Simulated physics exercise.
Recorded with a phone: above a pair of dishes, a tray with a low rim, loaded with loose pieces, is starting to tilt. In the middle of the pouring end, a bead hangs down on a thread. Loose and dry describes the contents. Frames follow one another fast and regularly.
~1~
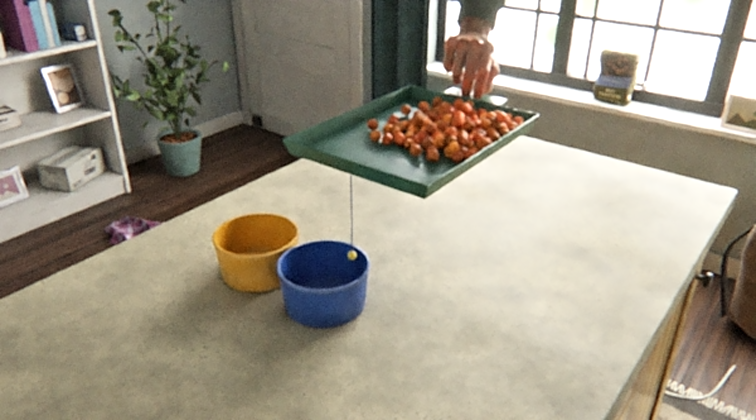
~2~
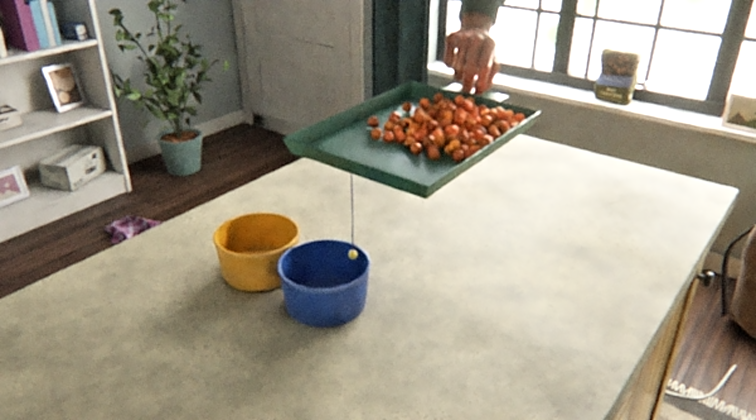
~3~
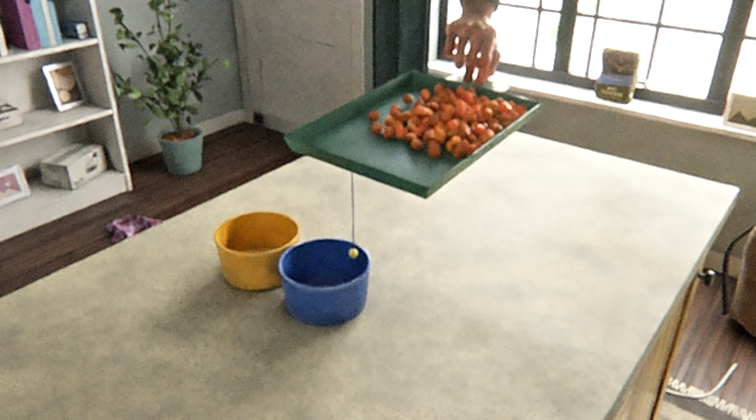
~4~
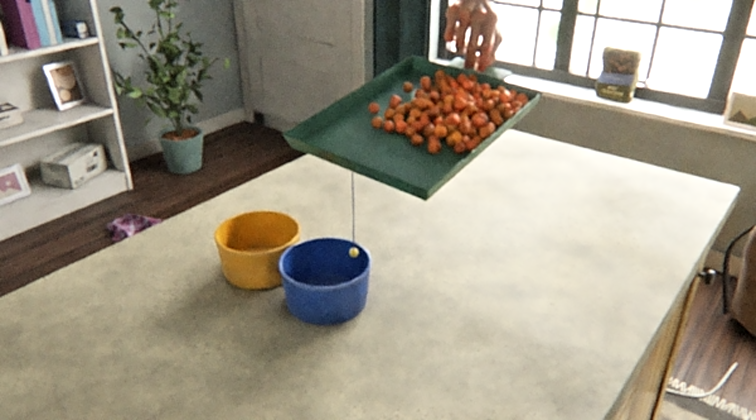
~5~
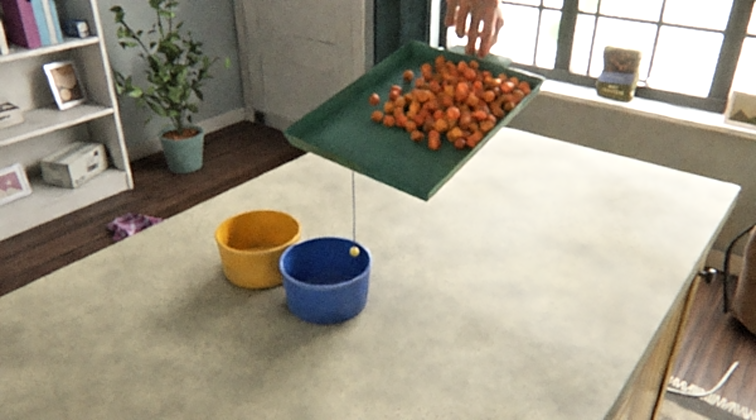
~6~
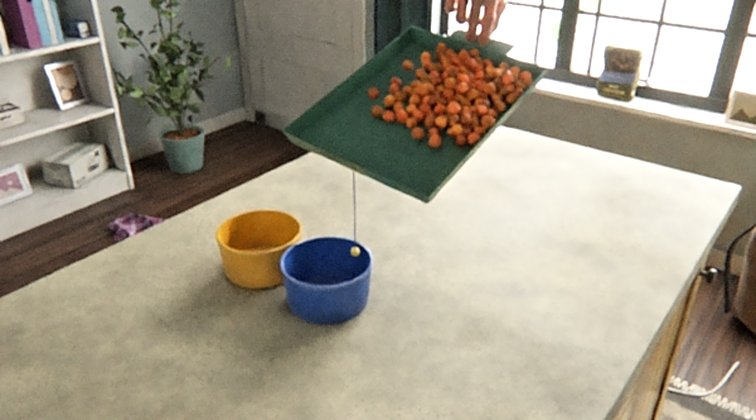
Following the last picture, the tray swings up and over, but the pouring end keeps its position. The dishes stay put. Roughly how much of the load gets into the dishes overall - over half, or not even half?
Not even half gets in.
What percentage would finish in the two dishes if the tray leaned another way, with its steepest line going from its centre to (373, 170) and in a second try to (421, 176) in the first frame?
The first try would leave around 20 per cent there, the second around 0 per cent.
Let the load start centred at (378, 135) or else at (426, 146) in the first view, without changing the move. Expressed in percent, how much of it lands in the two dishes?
From the first start you get 10 in a hundred, from the second 0 in a hundred.
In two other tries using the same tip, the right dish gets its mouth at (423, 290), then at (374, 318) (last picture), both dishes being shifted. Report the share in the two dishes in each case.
Near 60 % and 60 %.
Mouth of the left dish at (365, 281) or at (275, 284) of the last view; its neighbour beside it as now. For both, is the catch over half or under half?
Well, in excess of half at the first spot and not up to half at the second.
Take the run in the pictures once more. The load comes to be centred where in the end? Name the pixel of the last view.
Close to (398, 360) in the last picture.
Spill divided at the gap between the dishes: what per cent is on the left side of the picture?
Around 10 per cent, give or take.
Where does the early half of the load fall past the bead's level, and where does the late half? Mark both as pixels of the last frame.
First around (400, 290), afterwards around (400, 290).
Shortly afterwards, tray tipped steeply; all but a few on the tray; only a few outside both; a little in the air.
Next, tray tipped right over; near a third on the tray; only a few in the right dish; near a third outside both; near a quarter in the air.
Some moments later, tray tipped past a quarter turn; only a few in the right dish; all but a few outside both.
In the end, tray tipped past a quarter turn; only a few in the right dish; none at all in the left dish; all but a few outside both.
